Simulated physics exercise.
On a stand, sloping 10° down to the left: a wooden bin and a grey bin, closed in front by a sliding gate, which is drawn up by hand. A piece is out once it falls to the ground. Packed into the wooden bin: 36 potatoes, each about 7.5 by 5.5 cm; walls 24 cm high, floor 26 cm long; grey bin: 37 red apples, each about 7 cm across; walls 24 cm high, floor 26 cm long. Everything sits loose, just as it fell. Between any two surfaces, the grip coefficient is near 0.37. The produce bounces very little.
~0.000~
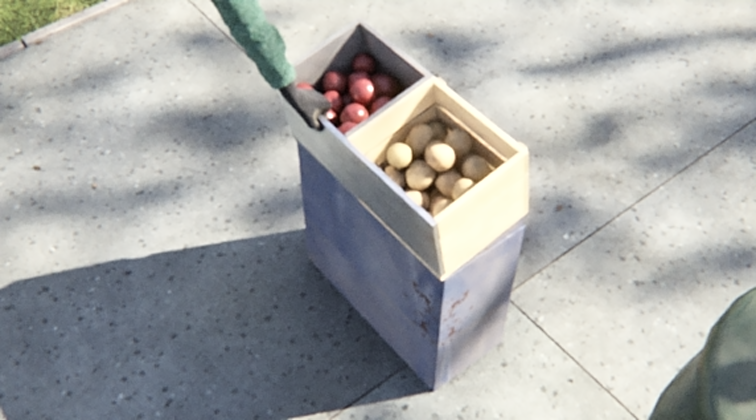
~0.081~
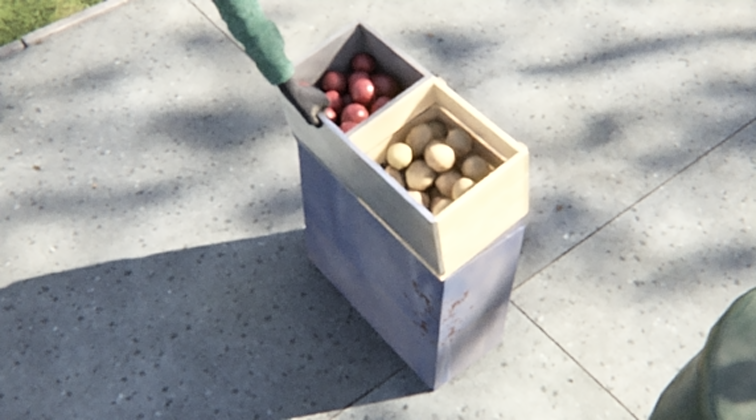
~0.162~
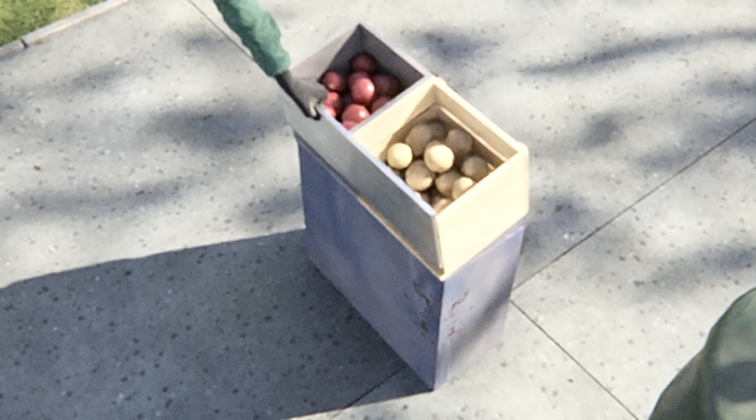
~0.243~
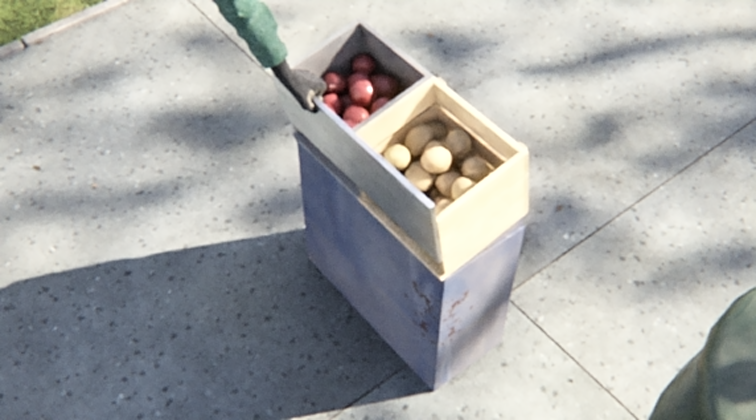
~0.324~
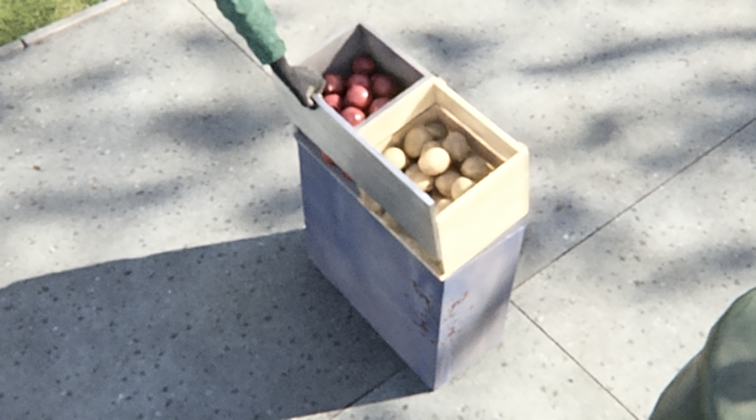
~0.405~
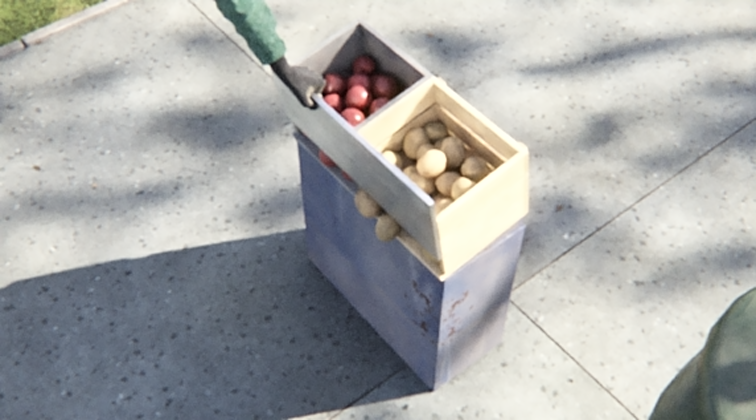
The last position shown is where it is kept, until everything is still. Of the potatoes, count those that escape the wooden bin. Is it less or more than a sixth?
Below a sixth.
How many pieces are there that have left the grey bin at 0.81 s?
At that moment the grey bin count out stands near 1.
After 0.81 s, 2 of 36 out of the wooden bin and 1 of 37 out of the grey bin.
After 1.31 s, 3 of 36 out of the wooden bin and 2 of 37 out of the grey bin.
After 2.01 s, 3 of 36 out of the wooden bin and 2 of 37 out of the grey bin.
When it is over (at 2.92 s), 3 of 36 out of the wooden bin and 2 of 37 out of the grey bin. Asked share, 3 of 36, 8 per cent.
